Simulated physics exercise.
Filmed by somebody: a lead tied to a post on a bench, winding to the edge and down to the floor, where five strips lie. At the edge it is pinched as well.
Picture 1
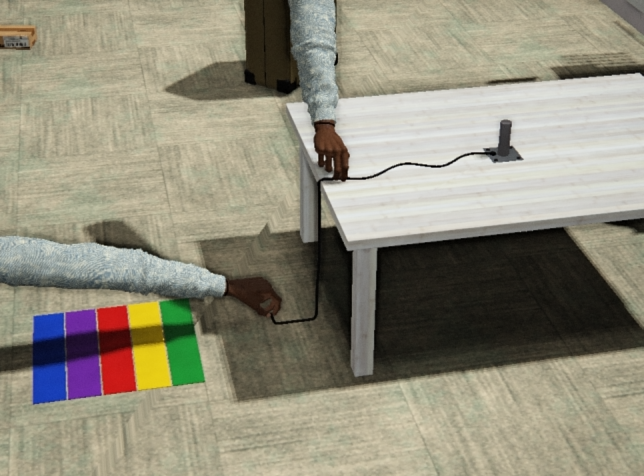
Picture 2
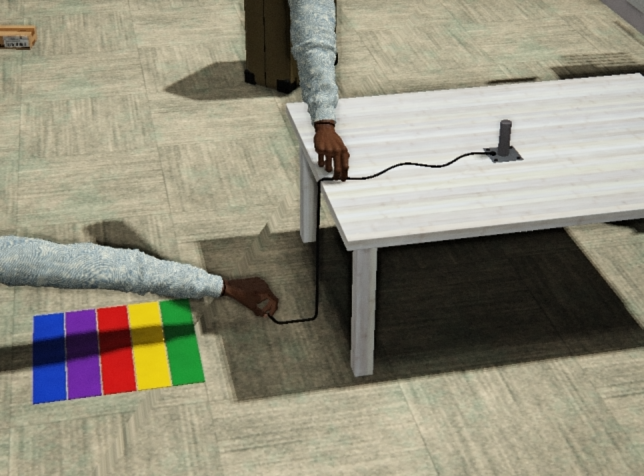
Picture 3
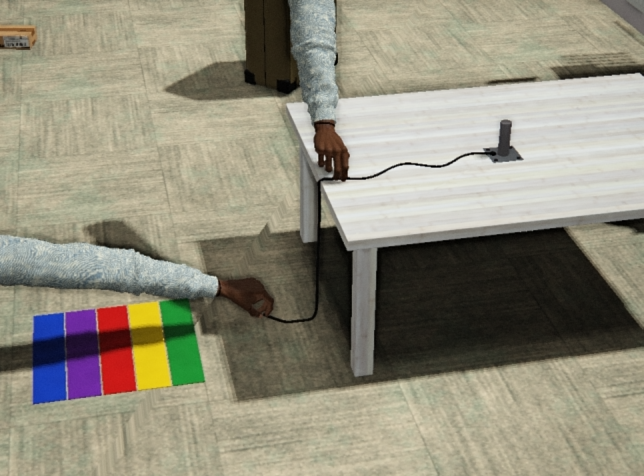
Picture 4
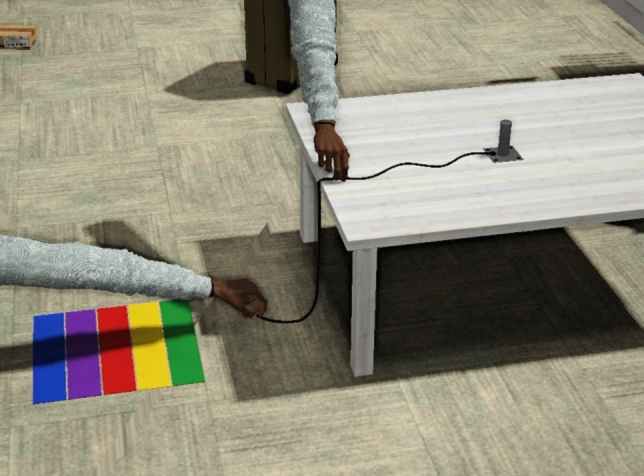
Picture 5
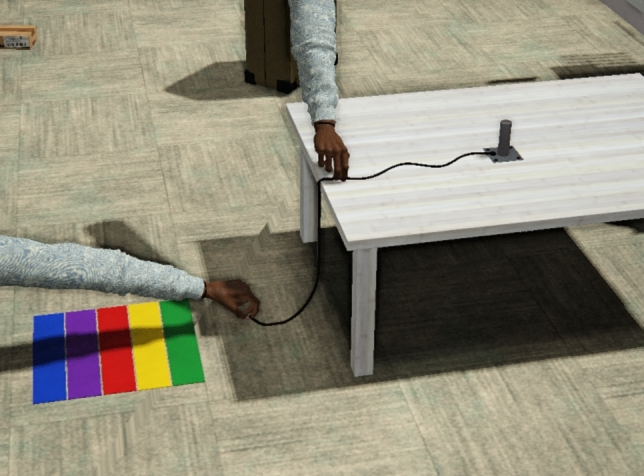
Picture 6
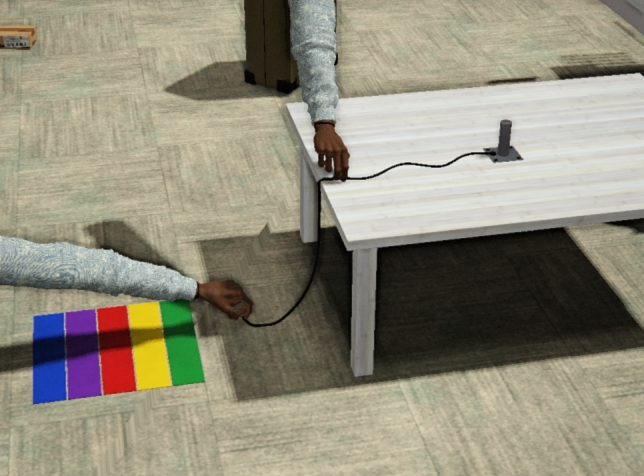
The clip shows a dark cord running from a small post across a white table and over its edge, where one hand pinches it, while another hand near the floor slowly draws its end slightly left beside five coloured strips.
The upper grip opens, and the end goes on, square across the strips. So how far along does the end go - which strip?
Along to the yellow strip.
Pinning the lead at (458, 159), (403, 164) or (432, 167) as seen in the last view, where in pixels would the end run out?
In order of the tries: About (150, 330), then (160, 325), then (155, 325).
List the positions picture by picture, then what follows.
End (271, 313); green (186, 367); yellow (152, 372); red (118, 376); purple (84, 380); blue (49, 385), in the first frame.
End (268, 314); lead through (465, 155) (414, 164) (362, 179) (319, 204) (318, 263) (316, 315), in the second frame.
End (263, 314), in the third frame.
End (257, 315); lead through (465, 155) (414, 164) (362, 179) (320, 203) (319, 263) (308, 314), in the fourth frame.
End (250, 316), in the fifth frame.
End (242, 317); lead through (465, 155) (414, 164) (362, 179) (320, 203) (316, 263) (290, 312), in the sixth frame.
Soon after, end near (218, 320); short of the strips.
After that, end near (175, 325); over green.
At the stop, end near (148, 328); over yellow. It gets as far as the yellow strip.
